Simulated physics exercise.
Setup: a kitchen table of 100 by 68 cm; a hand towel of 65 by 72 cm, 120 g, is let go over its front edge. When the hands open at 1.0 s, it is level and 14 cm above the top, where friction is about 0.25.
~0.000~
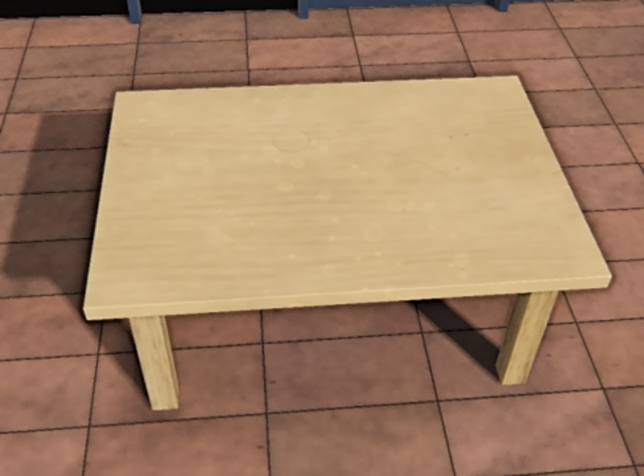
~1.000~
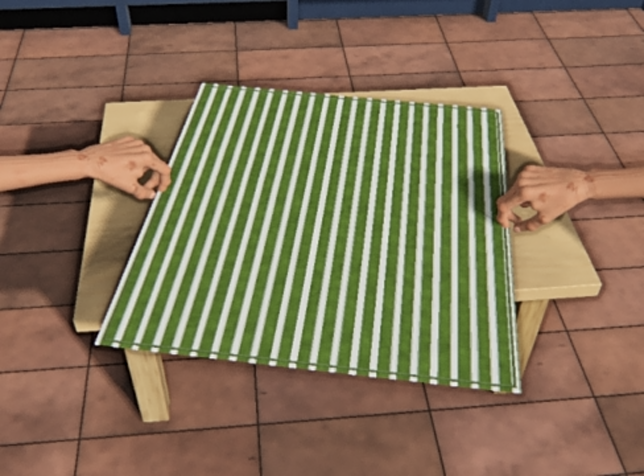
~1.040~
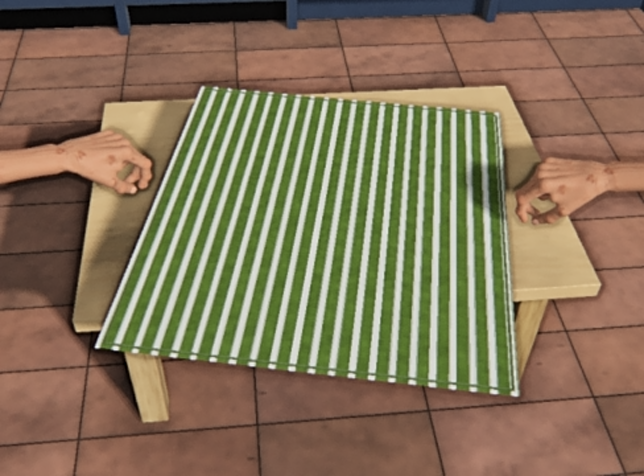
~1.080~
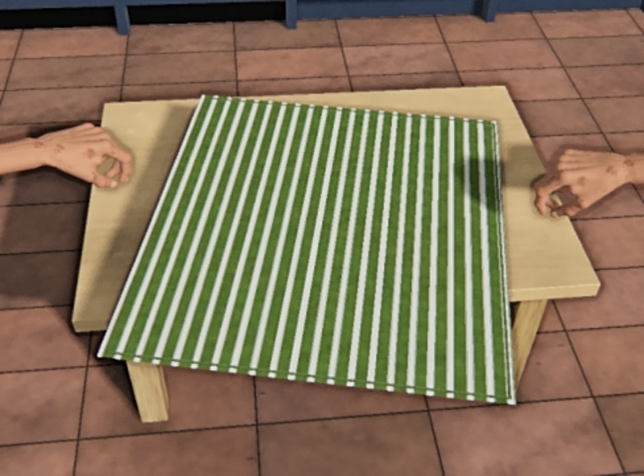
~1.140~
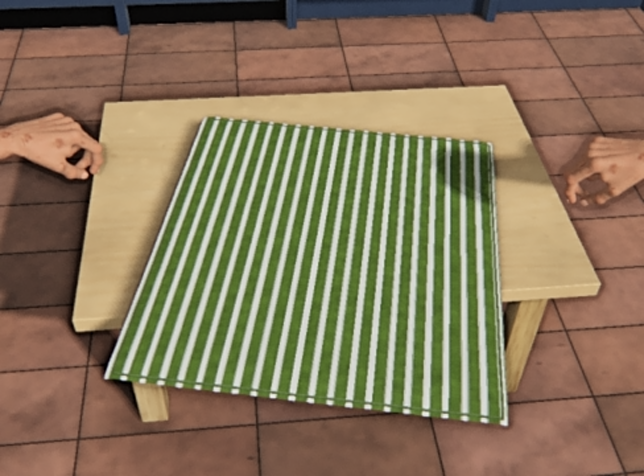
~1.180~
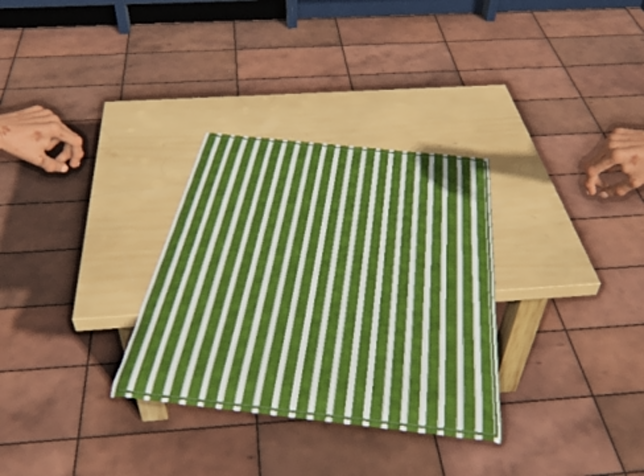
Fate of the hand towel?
Overboard.
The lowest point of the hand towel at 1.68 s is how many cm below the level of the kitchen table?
Roughly 44 cm.
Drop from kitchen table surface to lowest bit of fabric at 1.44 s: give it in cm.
Roughly 38 cm.
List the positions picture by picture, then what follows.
In the first picture, the bare kitchen table.
In the second picture, hand towel corners (96, 344) (203, 84) (501, 111) (521, 393).
In the third picture, hand towel corners (96, 348) (202, 87).
In the fourth picture, hand towel corners (98, 357) (203, 96).
In the fifth picture, hand towel corners (105, 379) (205, 118).
In the sixth picture, hand towel corners (112, 397) (207, 133) (489, 160) (500, 444).
At 1.4 s, 55 % of the hand towel is still over the top.
At 1.7 s, 35 % of the hand towel is still over the top.
At 1.9 s, 5 % of the hand towel is still over the top.
At 2.2 s, 0 % of the hand towel is still over the top.
At 4.4 s, 0 % of the hand towel is still over the top.
